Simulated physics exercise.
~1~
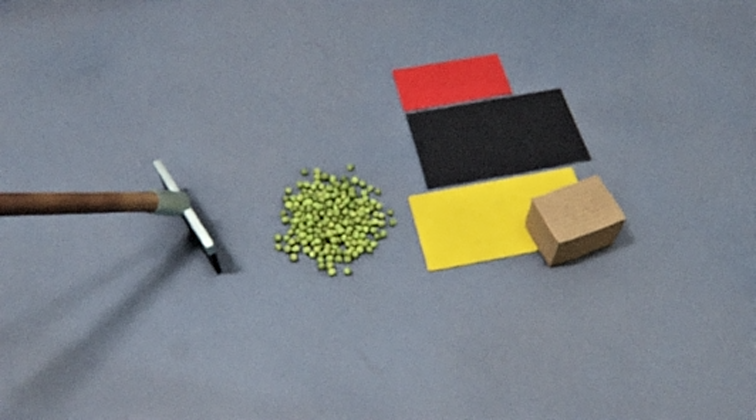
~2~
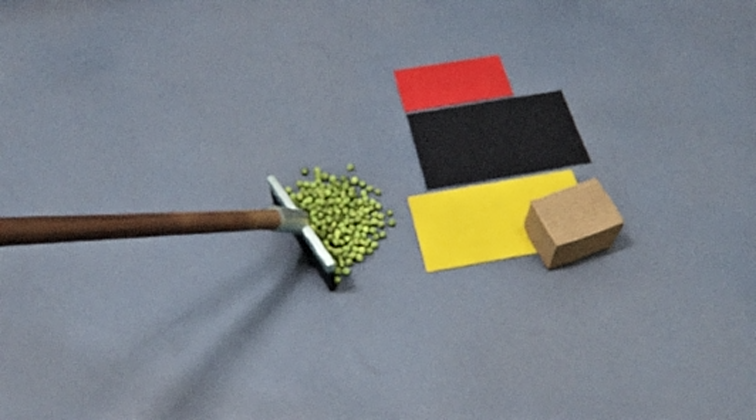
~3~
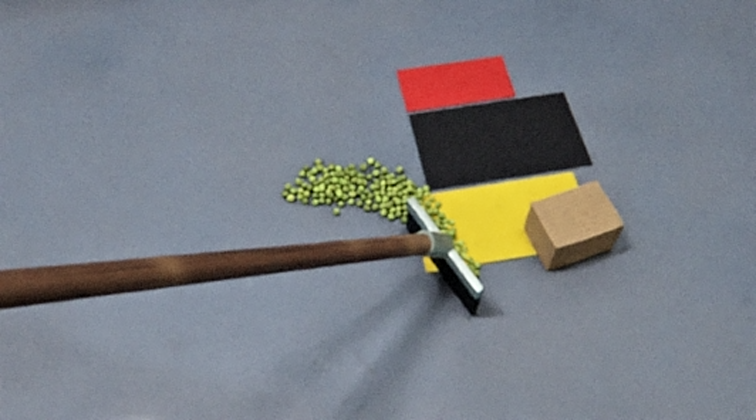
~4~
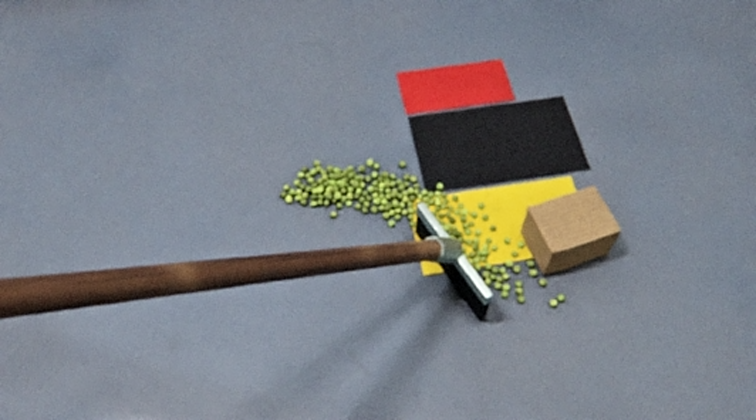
A flat grey-blue surface is seen from above at an angle. A loose pile of small green peas lies in the middle, with red, black and yellow mats stacked to its right and a brown block over the yellow mat's right end. From the left, a squeegee on a long brown handle moves right and meets the pile. It pushes on to the yellow mat, and the peas stretch into a band trailing behind its upper end. The blade then stops, some peas scattering across the yellow mat and just below it, while most remain off the mats.
